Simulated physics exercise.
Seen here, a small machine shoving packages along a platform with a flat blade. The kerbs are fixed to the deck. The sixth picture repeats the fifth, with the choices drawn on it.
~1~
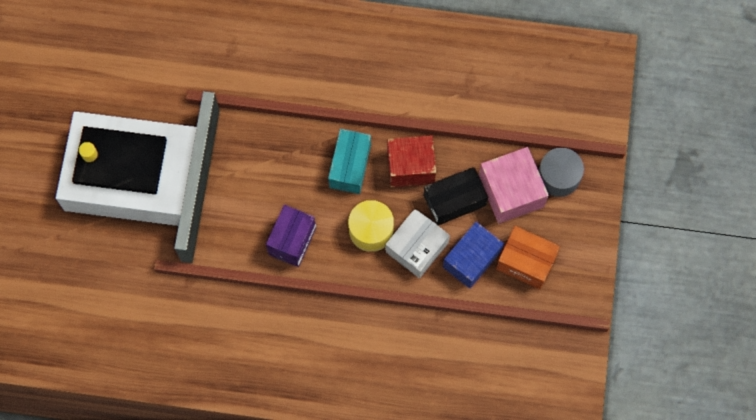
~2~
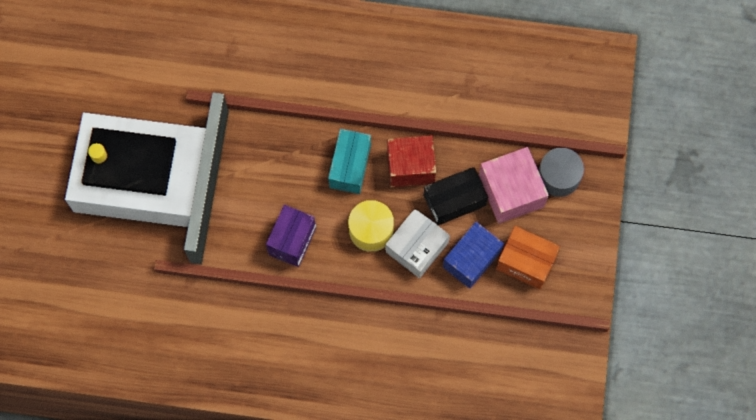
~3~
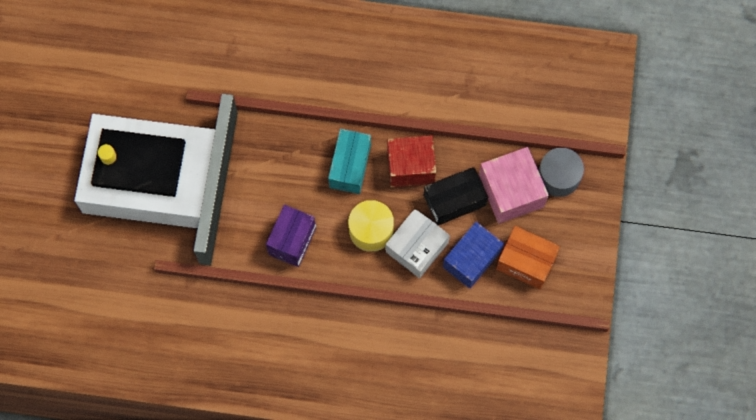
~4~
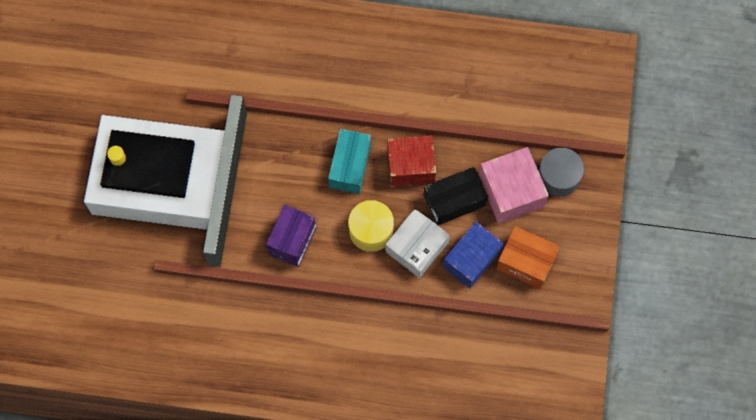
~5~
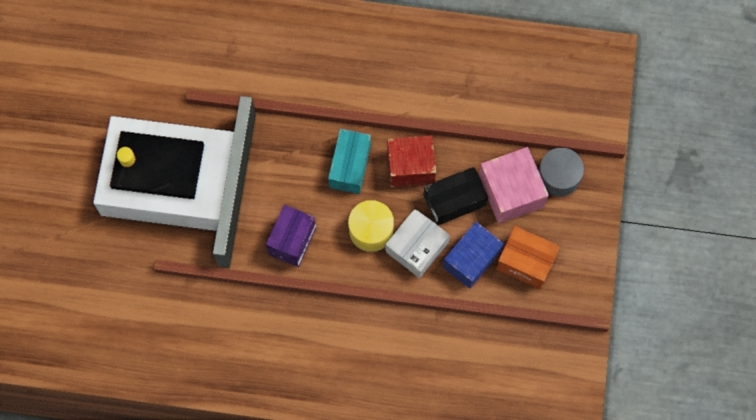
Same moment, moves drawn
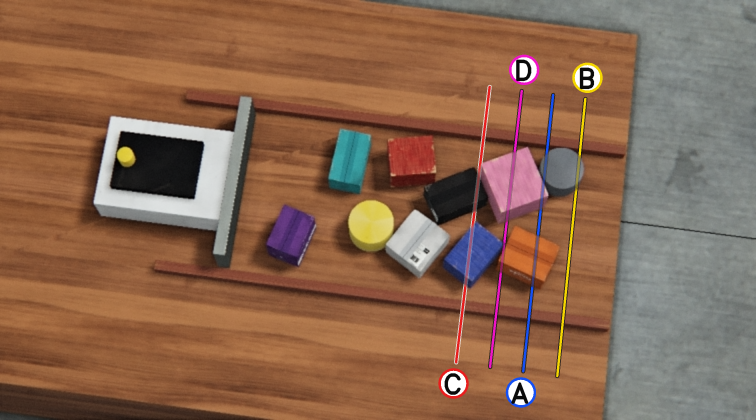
We see a small white machine with a flat grey blade creep a short way right across a wooden platform between two reddish rails, while the cluster of coloured boxes and canisters ahead of it stays still, untouched.
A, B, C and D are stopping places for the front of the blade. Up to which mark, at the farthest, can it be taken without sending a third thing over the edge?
Up to line C.
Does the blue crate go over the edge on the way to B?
Yes.
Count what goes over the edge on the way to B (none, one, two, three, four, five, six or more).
Six or more.
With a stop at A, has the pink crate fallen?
Yes.
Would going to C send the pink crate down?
By then, no.
On the marked copy, A at (539, 229); B at (572, 233); C at (473, 221); D at (506, 225).
Following C. Soon after the start, robot (250, 177); purple parcel (337, 241); yellow canister (379, 229).
Later, robot (338, 188); orange box (591, 269); grey canister (569, 172).
In the end, robot (401, 196); orange box over the edge; grey canister over the edge; two fallen.
As for the rest, A drops five; B drops eight; D drops three.
